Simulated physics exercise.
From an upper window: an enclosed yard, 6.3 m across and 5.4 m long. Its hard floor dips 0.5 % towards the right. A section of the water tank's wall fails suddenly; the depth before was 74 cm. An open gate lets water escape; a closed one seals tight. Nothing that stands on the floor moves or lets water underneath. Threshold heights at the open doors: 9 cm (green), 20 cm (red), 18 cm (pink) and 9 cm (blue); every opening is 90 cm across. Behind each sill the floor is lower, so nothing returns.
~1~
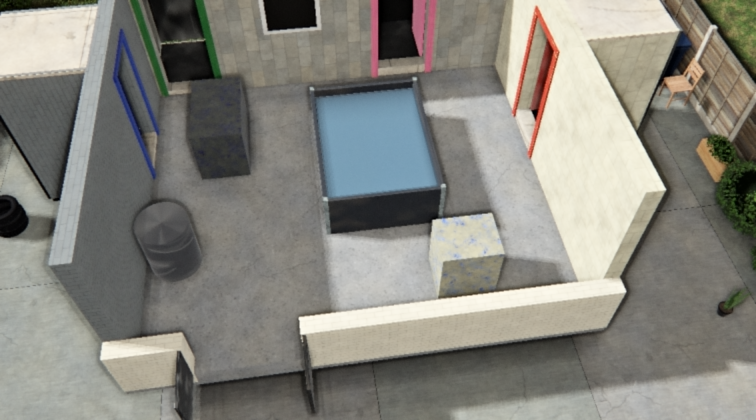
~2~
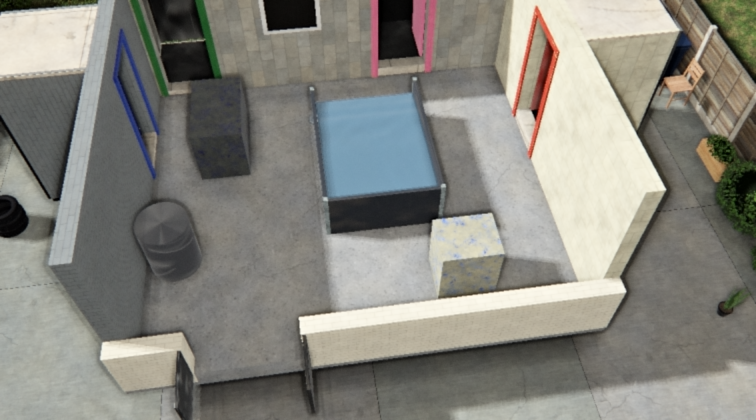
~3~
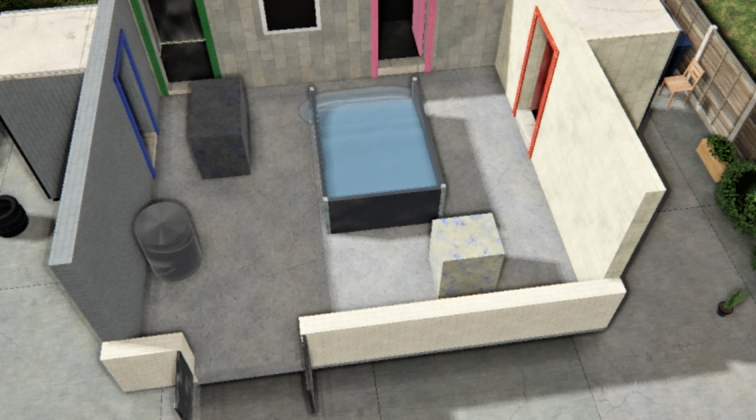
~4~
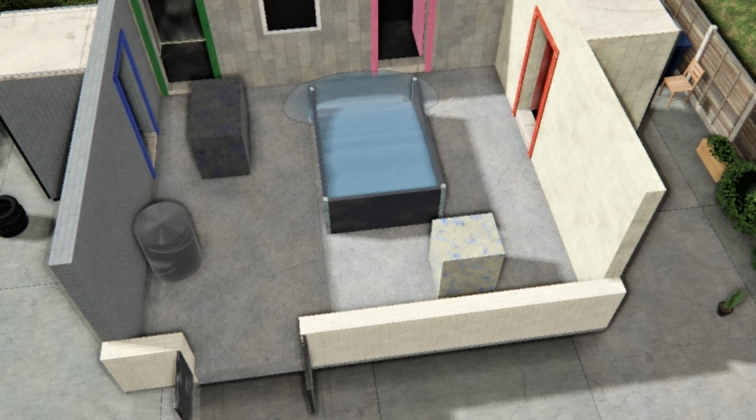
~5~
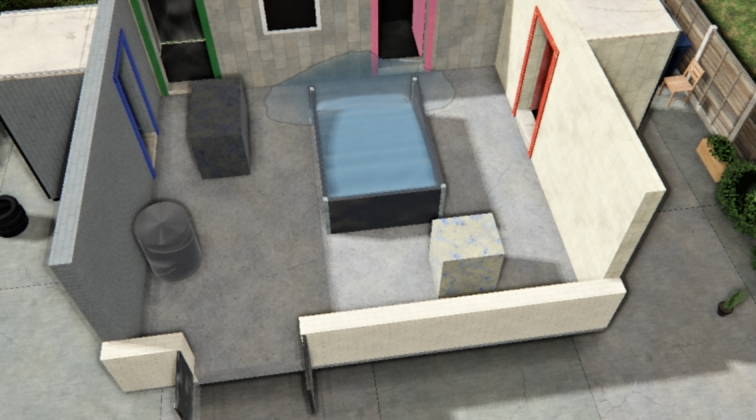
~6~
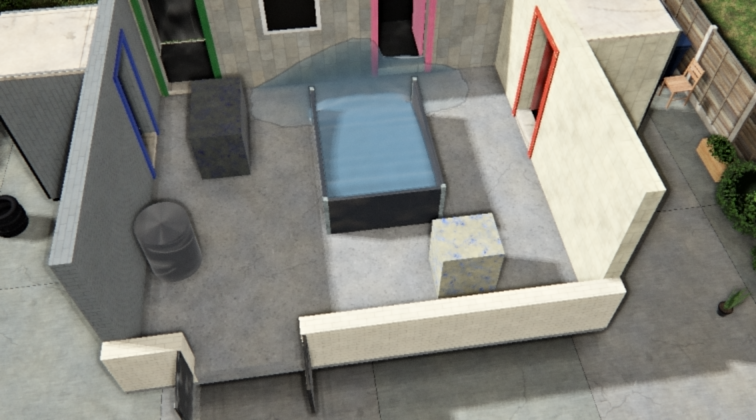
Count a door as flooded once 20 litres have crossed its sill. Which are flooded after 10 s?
The water let in: At the green door it passes the limit; at the red door it stays under the limit; at the pink door it passes the limit; at the blue door it goes over the limit.
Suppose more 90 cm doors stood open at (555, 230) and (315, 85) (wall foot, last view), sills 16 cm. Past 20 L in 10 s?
In that order: Not over, past it.
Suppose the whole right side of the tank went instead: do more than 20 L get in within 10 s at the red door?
Against that limit: Red past it.
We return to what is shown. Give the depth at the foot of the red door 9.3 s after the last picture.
Roughly 7.0 cm deep.
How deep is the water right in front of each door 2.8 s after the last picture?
In cm: Green 21, red 15, pink 21, blue 14.
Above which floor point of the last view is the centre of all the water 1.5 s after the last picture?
Around (356, 126).
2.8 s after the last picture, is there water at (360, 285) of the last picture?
It is dry.
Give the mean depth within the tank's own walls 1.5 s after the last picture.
About 26 cm.
Then, 0.7 s after the last picture water covers 20 % of the floor and is deepest (52 cm) near (346, 85); green door 6 cm at the sill, 0 L in, red door not reached, pink door 41 cm at the sill, 89 L in, blue door not reached.
Then, 1.5 s after the last picture water covers 30 % of the floor and is deepest (44 cm) near (486, 72); green door 9 cm at the sill, 0 L in, red door 11 cm at the sill, 0 L in, pink door 37 cm at the sill, 196 L in, blue door 12 cm at the sill, 1 L in.
Then, 2.8 s after the last picture water covers 70 % of the floor and is deepest (30 cm) near (160, 115); green door 21 cm at the sill, 78 L in, red door 15 cm at the sill, 0 L in, pink door 21 cm at the sill, 257 L in, blue door 14 cm at the sill, 17 L in.
Then, 5.3 s after the last picture water covers 90 % of the floor and is deepest (18 cm) near (586, 307); green door 13 cm at the sill, 159 L in, red door 9 cm at the sill, 0 L in, pink door 11 cm at the sill, 262 L in, blue door 9 cm at the sill, 34 L in.
Then, 9.3 s after the last picture water covers 95 % of the floor and is deepest (12 cm) near (526, 315); green door 7 cm at the sill, 166 L in, red door 7 cm at the sill, 0 L in, pink door 7 cm at the sill, 262 L in, blue door 4 cm at the sill, 34 L in.
